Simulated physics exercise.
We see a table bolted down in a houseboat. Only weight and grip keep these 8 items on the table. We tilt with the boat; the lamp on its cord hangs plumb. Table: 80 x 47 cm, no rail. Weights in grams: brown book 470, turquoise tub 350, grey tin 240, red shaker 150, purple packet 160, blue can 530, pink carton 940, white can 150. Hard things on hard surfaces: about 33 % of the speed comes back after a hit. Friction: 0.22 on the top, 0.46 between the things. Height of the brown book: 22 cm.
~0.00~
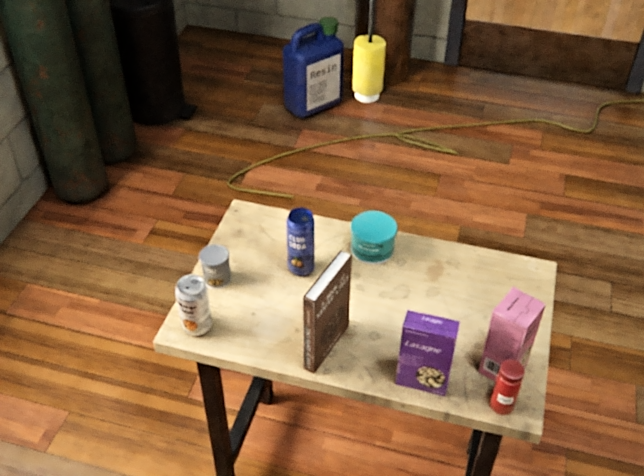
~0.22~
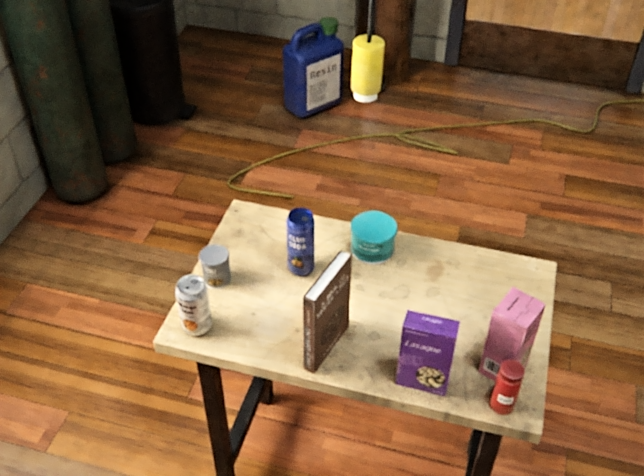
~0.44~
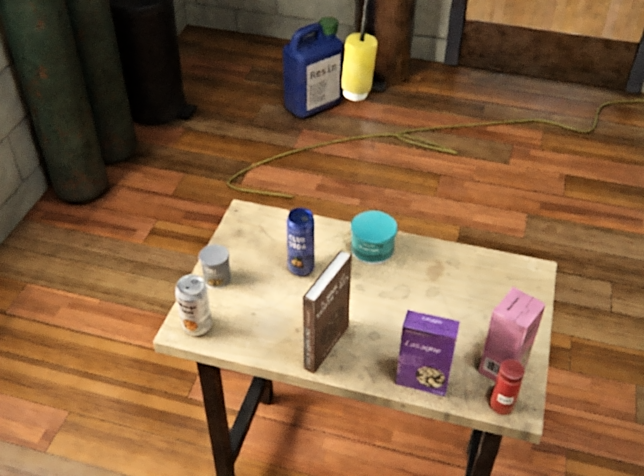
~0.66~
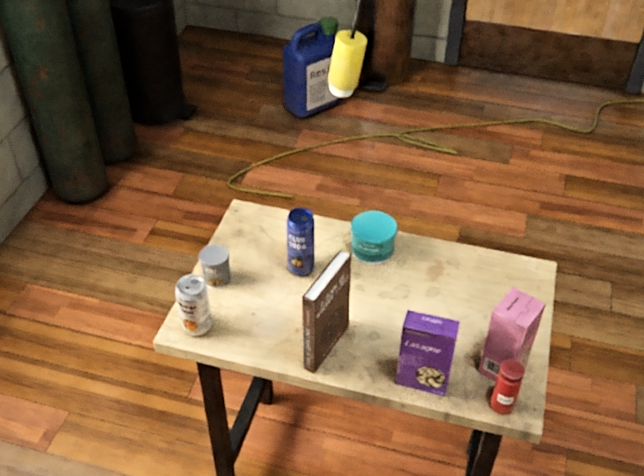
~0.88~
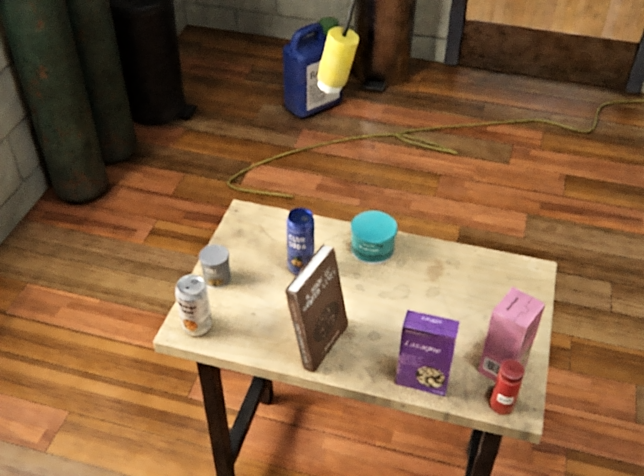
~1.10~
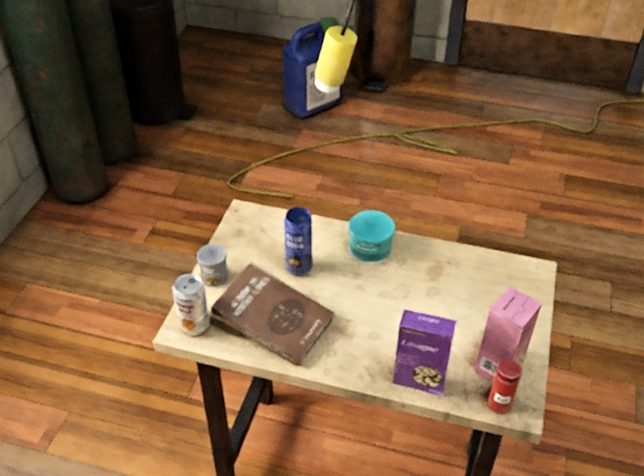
A hanging yellow lamp swings left, then a brown book tips over flat beside a white can.
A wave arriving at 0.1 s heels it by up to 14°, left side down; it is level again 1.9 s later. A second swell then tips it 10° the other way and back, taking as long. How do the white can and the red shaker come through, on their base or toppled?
The white can tips over and the red shaker stays upright.
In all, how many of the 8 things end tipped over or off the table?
In all, 3.
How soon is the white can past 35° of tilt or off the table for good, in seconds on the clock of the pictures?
At about 1.2 s.
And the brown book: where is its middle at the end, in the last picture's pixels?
At about (227, 302).
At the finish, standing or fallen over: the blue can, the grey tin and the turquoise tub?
The blue can stays upright; the grey tin topples; the turquoise tub stays upright.
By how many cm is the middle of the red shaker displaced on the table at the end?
About 3 cm.
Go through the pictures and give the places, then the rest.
Boat level; white can (194, 306); red shaker (507, 387), in the first picture.
Boat level; grey tin (216, 267); purple packet (427, 354), in the second picture.
Boat heeled 4°, left side down; blue can (301, 243); pink carton (511, 339), in the third picture.
Boat heeled 9°, left side down; brown book (327, 312); turquoise tub (373, 238), in the fourth picture.
Boat heeled 13°, left side down; brown book (319, 309) 10° off its base; grey tin (216, 267), in the fifth picture.
Boat heeled 14°, left side down; white can (192, 306); red shaker (505, 387), in the sixth picture.
After 1.30 s, boat heeled 12°, left side down; white can now off the table; red shaker moved 2 cm near (498, 385); brown book on its side.
After 1.70 s, boat heeled 3°, left side down; grey tin now off the table; red shaker moved 3 cm near (493, 384); brown book on its side.
After 1.90 s, boat level; red shaker moved 3 cm near (493, 384); brown book on its side; pink carton moved 3 cm.
After 2.30 s, boat heeled 2°, right side down; red shaker moved 3 cm near (493, 384); brown book on its side; pink carton moved 3 cm.
In the end (4.4 s), off the table and tipped over, grey tin and white can; toppled on the table, brown book; the other 5 under 5 cm from the start. At the end, from the last picture's camera, red shaker near (493, 384).
